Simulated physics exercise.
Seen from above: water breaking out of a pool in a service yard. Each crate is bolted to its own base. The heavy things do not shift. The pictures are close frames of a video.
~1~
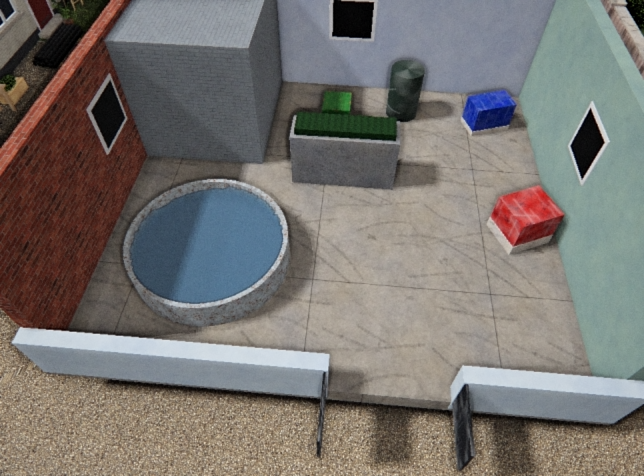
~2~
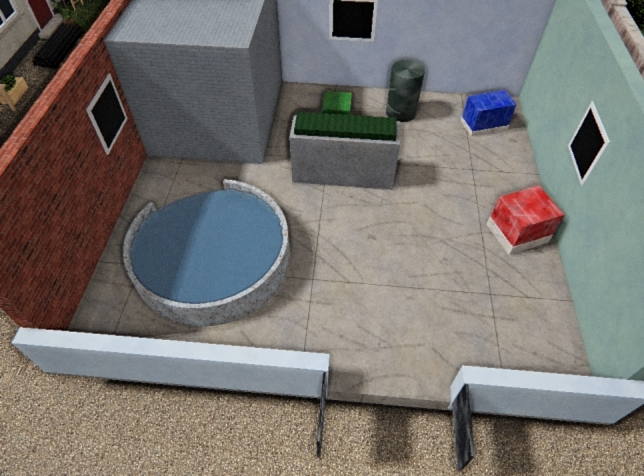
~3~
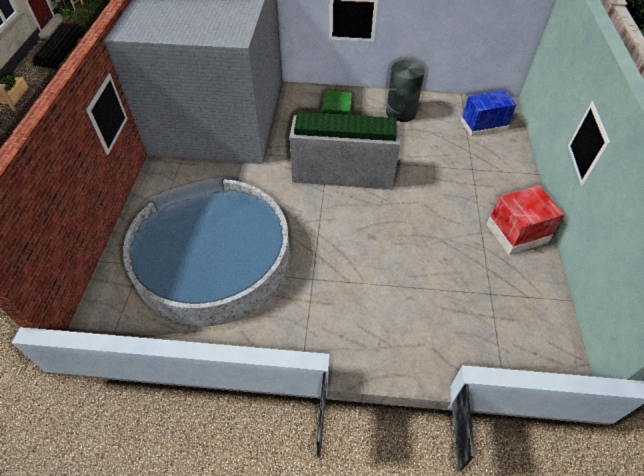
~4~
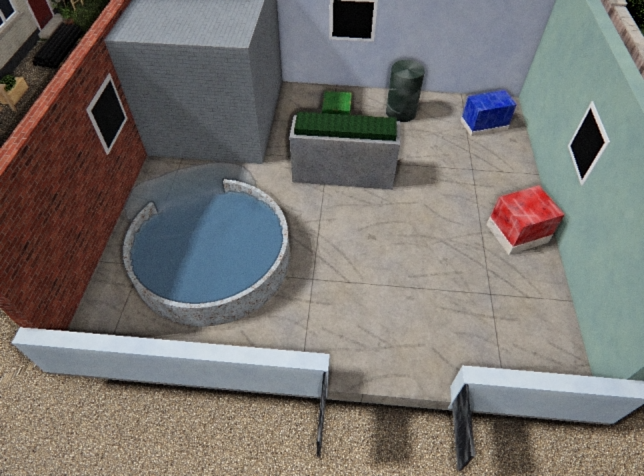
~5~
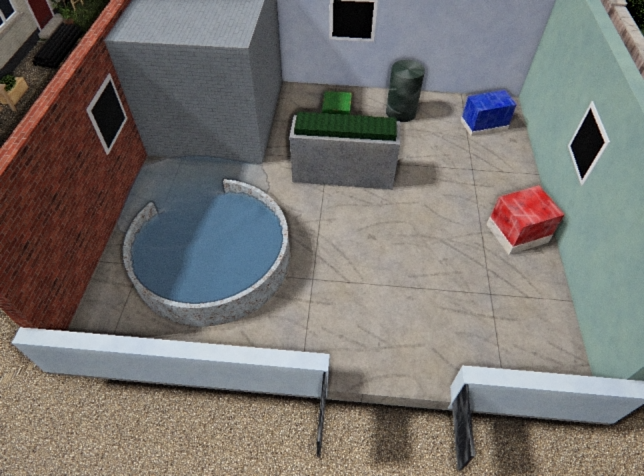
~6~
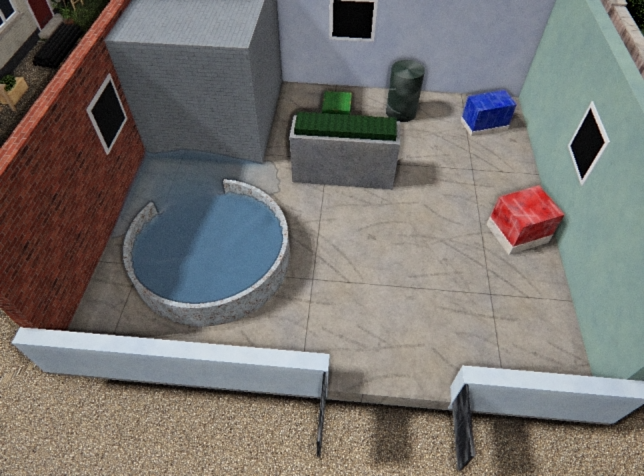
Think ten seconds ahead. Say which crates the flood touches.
In the end: The green crate escapes dry; the blue crate escapes dry; the red crate escapes dry.
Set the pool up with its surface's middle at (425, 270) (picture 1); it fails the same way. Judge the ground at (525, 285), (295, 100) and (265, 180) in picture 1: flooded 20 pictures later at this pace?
In that order: Free of water, dry, under water.
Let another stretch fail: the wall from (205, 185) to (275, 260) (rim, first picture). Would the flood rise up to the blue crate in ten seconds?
My reading: Blue is topped.
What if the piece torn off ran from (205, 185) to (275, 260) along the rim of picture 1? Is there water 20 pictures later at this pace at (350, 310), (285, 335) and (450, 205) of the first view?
In turn: Clear, dry, awash.
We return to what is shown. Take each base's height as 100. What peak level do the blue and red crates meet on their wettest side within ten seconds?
Roughly 30 per cent, then 70 per cent.
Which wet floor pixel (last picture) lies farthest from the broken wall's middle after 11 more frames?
At about (324, 135).
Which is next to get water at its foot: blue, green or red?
That is the green one.
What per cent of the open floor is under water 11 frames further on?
Close to 15 %.
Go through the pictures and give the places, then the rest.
In the first picture, still water in the round pool at (208, 240).
In the second picture, the front is at a hidden place, out from the gap on the round pool's far side.
In the third picture, water pours out on the round pool's far side and has run to (231, 180).
In the fourth picture, water pours out on the round pool's far side and has run to (229, 165).
In the fifth picture, the front is at (256, 165), out from the gap on the round pool's far side.
In the sixth picture, the front is at (147, 157), out from the gap on the round pool's far side.
A moment on, water covers 10 % of the floor; the green crate not reached, the blue crate not reached, the red crate not reached.
Next, water covers 15 % of the floor; the green crate water round its plinth, the blue crate not reached, the red crate not reached.
Then, water covers 35 % of the floor; the green crate water round its plinth, the blue crate not reached, the red crate not reached.
Later, water covers 70 % of the floor; the green crate water round its plinth, the blue crate not reached, the red crate water round its plinth.
In the end, water covers 90 % of the floor; the green crate stayed above the water, the blue crate stayed above the water, the red crate stayed above the water.
